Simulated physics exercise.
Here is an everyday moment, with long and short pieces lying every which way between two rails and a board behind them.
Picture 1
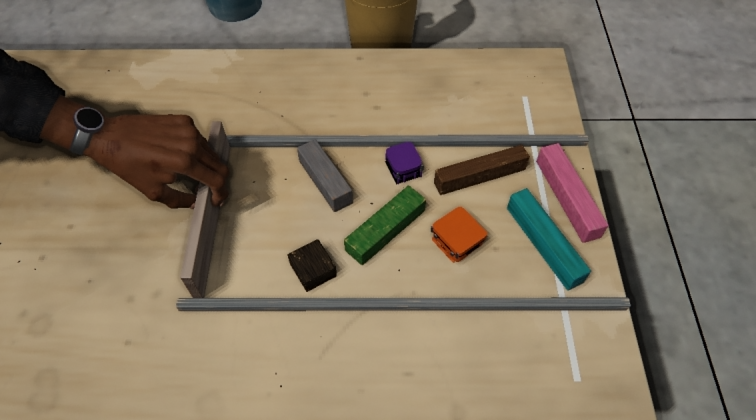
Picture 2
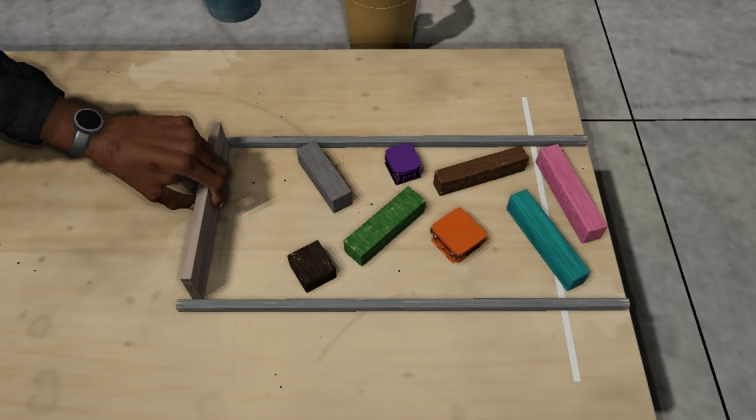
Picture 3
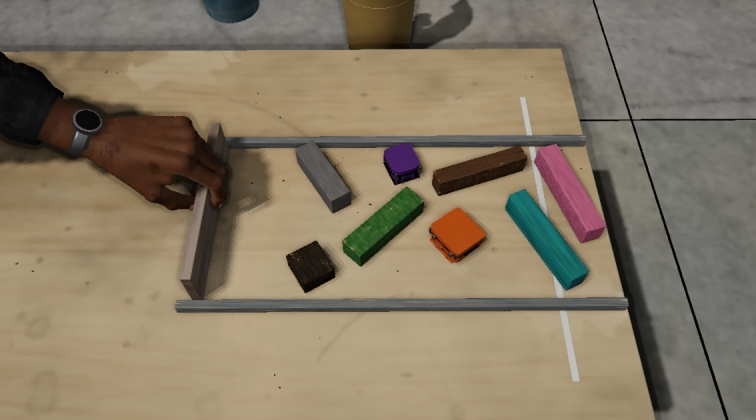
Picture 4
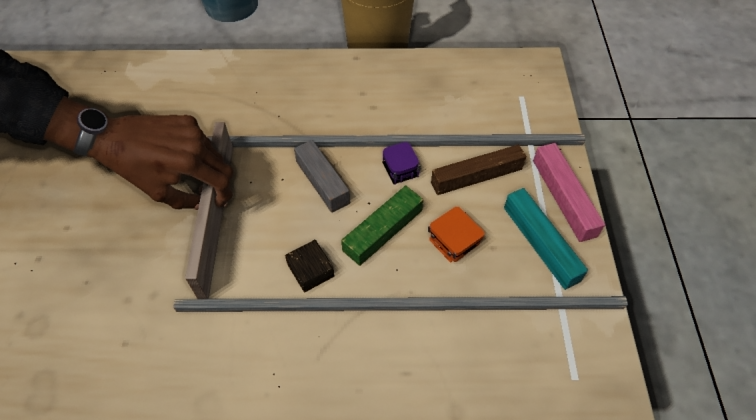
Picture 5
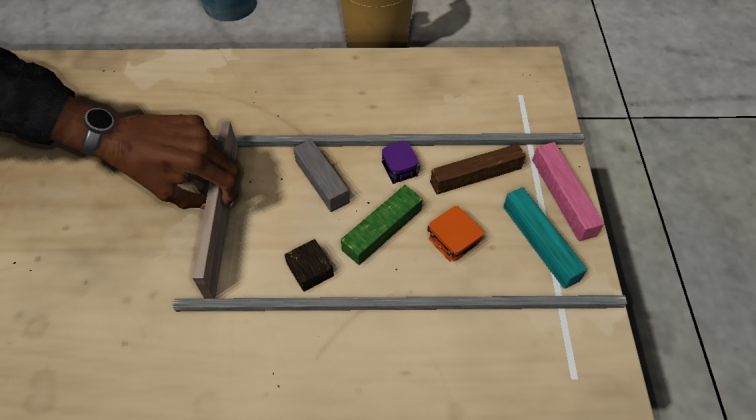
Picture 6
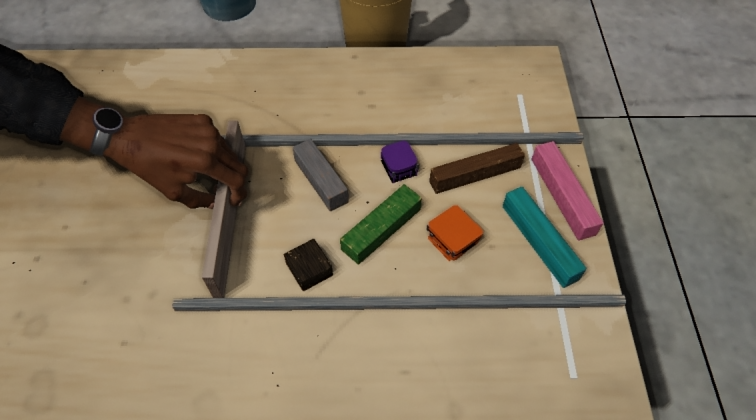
In the video, a hand wearing a watch holds an upright board at the left of two rails on a wooden table, then slides it slightly right toward eight scattered coloured bars and blocks, which stay still.
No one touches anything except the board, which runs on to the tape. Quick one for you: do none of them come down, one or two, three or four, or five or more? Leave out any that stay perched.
Three or four of them come down.
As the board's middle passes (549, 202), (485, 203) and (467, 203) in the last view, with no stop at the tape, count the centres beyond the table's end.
In order of the places given, that's 3, 1 and 0.
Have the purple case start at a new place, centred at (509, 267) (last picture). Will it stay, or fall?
Result: It does not come off.
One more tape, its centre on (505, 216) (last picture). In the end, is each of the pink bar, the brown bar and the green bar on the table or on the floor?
What happens: The pink bar goes down, the brown bar does not come off, the green bar does not come off.
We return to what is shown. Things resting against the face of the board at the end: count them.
The number is 3.
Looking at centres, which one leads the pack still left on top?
The orange case is the one you want.
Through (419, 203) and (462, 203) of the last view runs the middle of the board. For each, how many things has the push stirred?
Respectively 7 and 8.
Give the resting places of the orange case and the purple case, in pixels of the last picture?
(605, 248) and (571, 162), approximately.
Soon after, none off yet; pink bar at rest near (565, 189); turquoise stick at rest near (542, 236); brown bar at rest near (477, 168).
After that, none off yet; pink bar displaced a little near (589, 186); turquoise stick at rest near (543, 236); brown bar displaced about its own width near (538, 162).
In the end, the number that fall off is three or four; gone, brown bar, turquoise stick and pink bar.
